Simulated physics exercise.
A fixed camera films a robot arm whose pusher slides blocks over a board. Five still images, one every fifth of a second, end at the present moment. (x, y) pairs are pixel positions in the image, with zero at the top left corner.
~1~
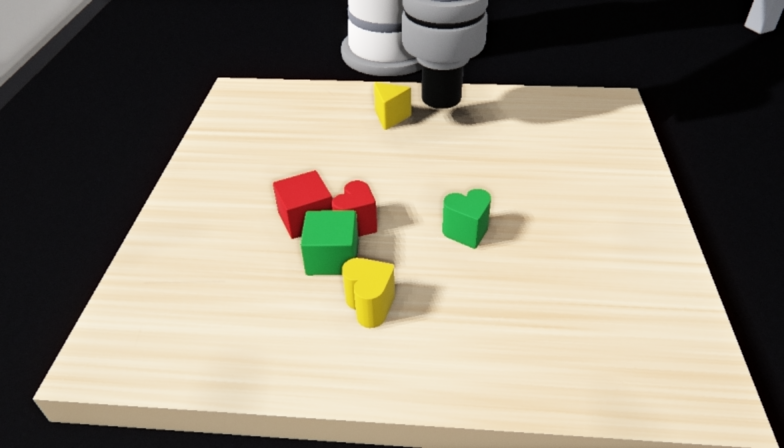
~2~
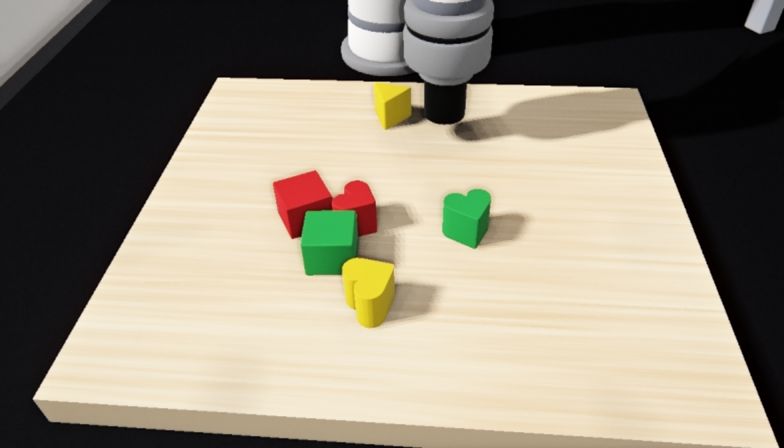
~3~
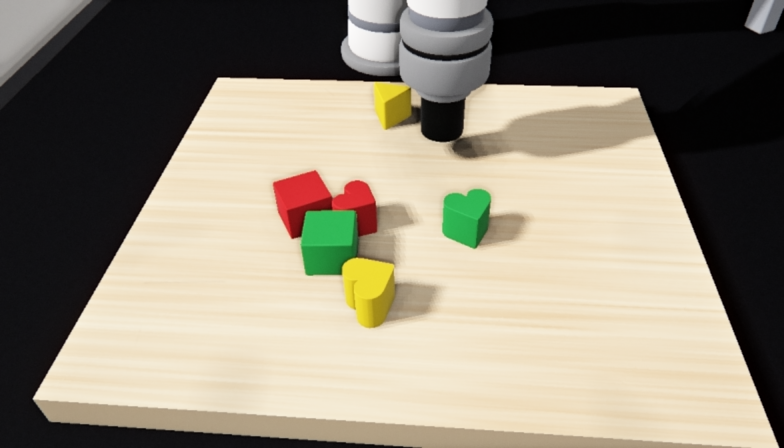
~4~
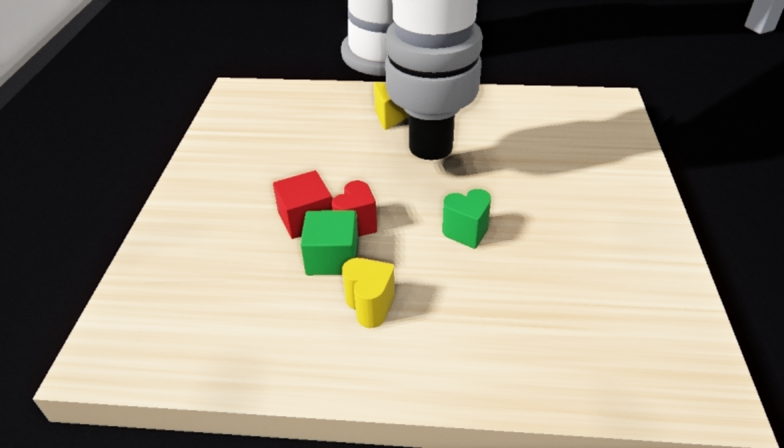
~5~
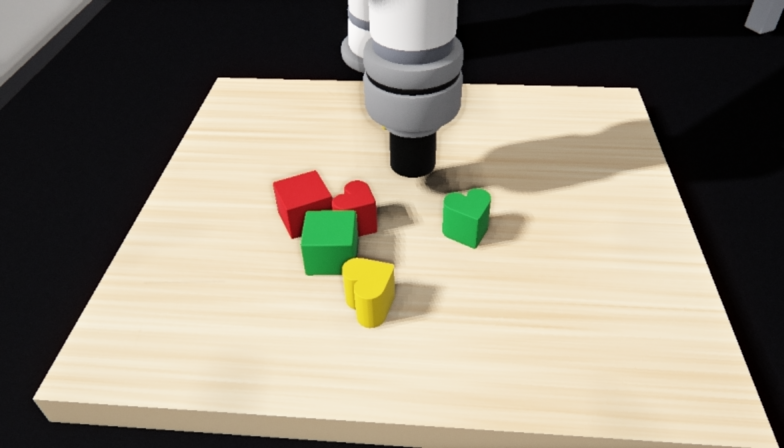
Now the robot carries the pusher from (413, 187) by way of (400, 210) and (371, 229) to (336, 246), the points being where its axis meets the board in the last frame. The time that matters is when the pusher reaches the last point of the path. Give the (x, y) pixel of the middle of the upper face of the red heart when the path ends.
Around (287, 217).
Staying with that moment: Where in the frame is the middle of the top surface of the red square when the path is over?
Around pixel (273, 190).
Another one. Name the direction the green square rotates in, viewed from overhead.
From above, counter-clockwise.
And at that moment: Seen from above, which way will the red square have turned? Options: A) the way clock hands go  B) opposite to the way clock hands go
I'll go with A - the way clock hands go.
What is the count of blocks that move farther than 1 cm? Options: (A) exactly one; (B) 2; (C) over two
C
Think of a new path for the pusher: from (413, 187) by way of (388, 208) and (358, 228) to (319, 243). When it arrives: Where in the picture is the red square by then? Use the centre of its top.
The centre of its top will be at (267, 193).
The first path, step by step. One third of the way, pusher at (399, 188); nothing pushed yet.
Two thirds of the way, pusher at (369, 207); red square at (291, 189), turned 15° clockwise; green square at (320, 236); red heart at (325, 205).
At the end, pusher at (333, 224); red square at (273, 190), turned 55° clockwise; green square at (299, 255), turned 25° anticlockwise; red heart at (287, 217), turned 25° clockwise; green heart not moved.
